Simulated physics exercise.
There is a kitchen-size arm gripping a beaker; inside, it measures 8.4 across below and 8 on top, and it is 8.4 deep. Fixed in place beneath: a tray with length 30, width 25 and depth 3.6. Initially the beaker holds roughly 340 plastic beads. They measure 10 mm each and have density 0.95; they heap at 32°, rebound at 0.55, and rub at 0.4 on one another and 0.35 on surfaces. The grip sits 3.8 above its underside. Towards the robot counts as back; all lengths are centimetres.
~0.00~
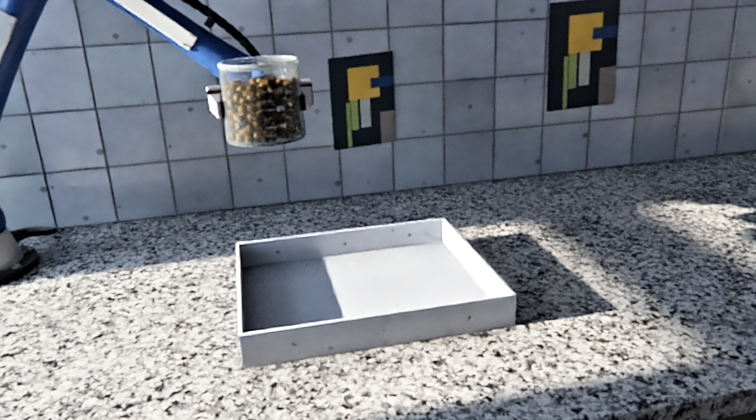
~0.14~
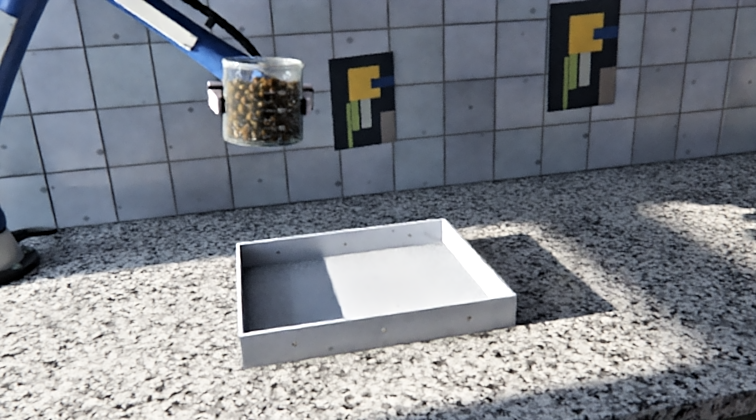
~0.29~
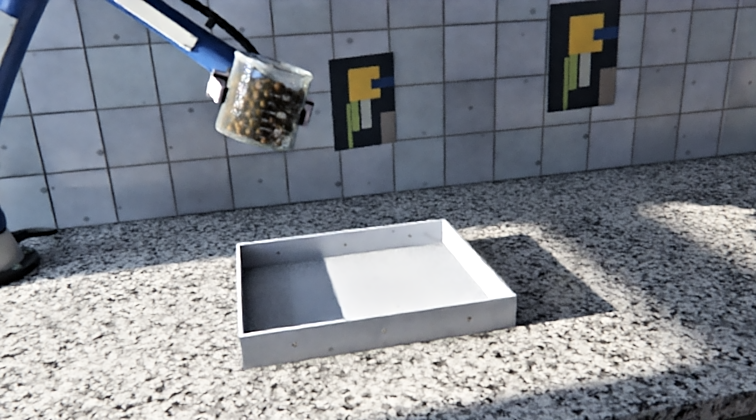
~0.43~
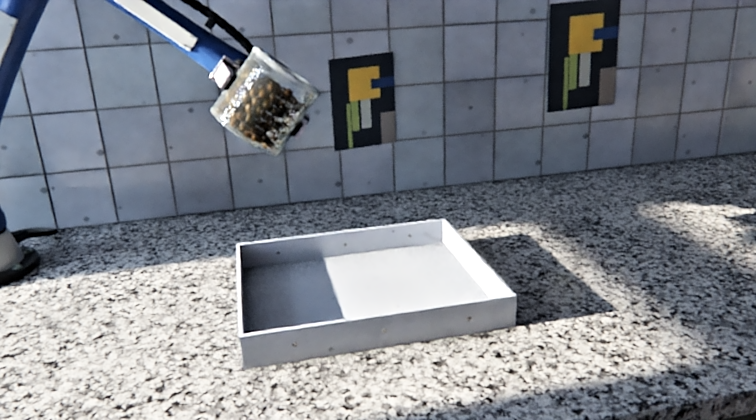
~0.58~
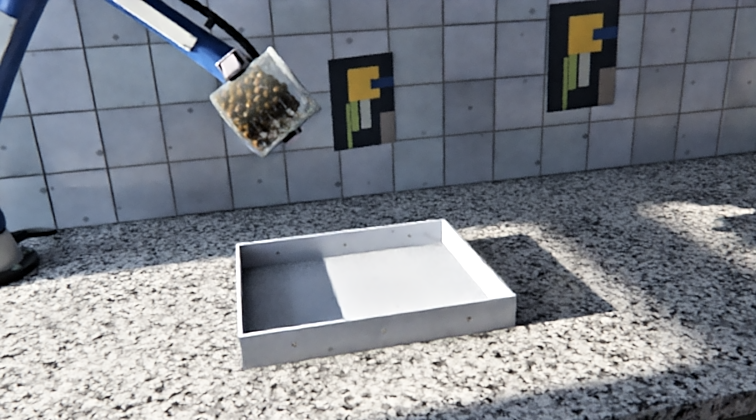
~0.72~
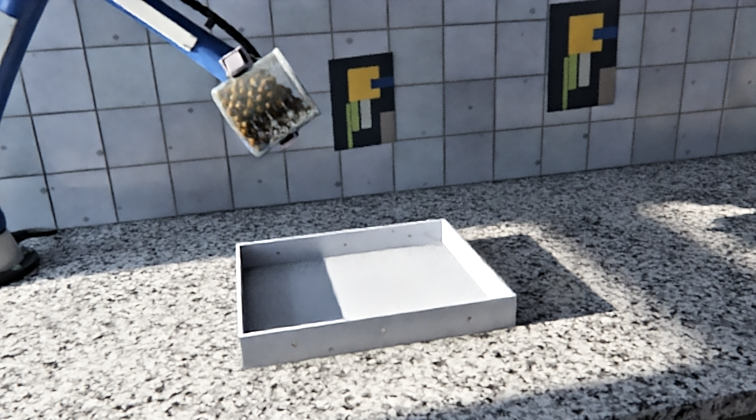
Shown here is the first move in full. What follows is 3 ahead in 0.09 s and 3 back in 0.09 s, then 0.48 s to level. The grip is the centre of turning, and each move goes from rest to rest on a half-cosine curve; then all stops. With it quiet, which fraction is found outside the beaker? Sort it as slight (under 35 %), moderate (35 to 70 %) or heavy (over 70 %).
It counts as slight.
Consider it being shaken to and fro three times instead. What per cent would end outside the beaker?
Near 30 per cent.
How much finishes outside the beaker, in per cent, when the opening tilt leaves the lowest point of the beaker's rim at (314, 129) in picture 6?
Roughly 50 per cent.
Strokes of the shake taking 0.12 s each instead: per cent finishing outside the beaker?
10 %.
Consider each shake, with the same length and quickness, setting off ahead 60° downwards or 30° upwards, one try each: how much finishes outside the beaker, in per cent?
Try one gives about 0 in a hundred, try two about 30 in a hundred.
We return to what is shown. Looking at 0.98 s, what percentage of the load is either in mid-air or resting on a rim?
Around 16 per cent of the load.
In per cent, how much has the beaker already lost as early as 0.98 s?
About 15 per cent so far.
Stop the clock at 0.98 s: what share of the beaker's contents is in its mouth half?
Estimate: Around 40 %.
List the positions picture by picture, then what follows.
In the first picture, the beaker middle at (263, 101), level; upper third of the load around (263, 90), from x 230 to 300, top at y 80; 345 in the beaker.
In the second picture, the beaker middle at (264, 102), tilted 6° forward; upper third of the load around (263, 91), from x 230 to 295, top at y 80.
In the third picture, the beaker middle at (265, 102), tilted 21° forward; upper third of the load around (259, 92), from x 225 to 300, top at y 75.
In the fourth picture, the beaker middle at (266, 103), tilted 40° forward; upper third of the load around (258, 92), from x 220 to 300, top at y 70.
In the fifth picture, the beaker middle at (266, 103), tilted 55° forward; upper third of the load around (258, 91), from x 220 to 300, top at y 70.
In the sixth picture, the beaker middle at (266, 104), tilted 61° forward; upper third of the load around (255, 93), from x 220 to 310, top at y 75; 345 in the beaker.
After 0.98 s, tilted 57° forward, highest piece 27 above the table; 289 in the beaker, 56 in flight or on a rim.
After 1.25 s, tilted 11° forward, highest piece 30 above the table; 287 in the beaker, 50 in the tray, 8 in flight or on a rim.
After 1.58 s, level, highest piece 29 above the table; 287 in the beaker, 57 in the tray, 1 on the table or floor.
After 2.63 s, level, highest piece 29 above the table; 287 in the beaker, 57 in the tray, 1 on the table or floor.
In the end, 287 in the beaker, 57 in the tray, 1 on the table or floor. That is 17 % outside the beaker.
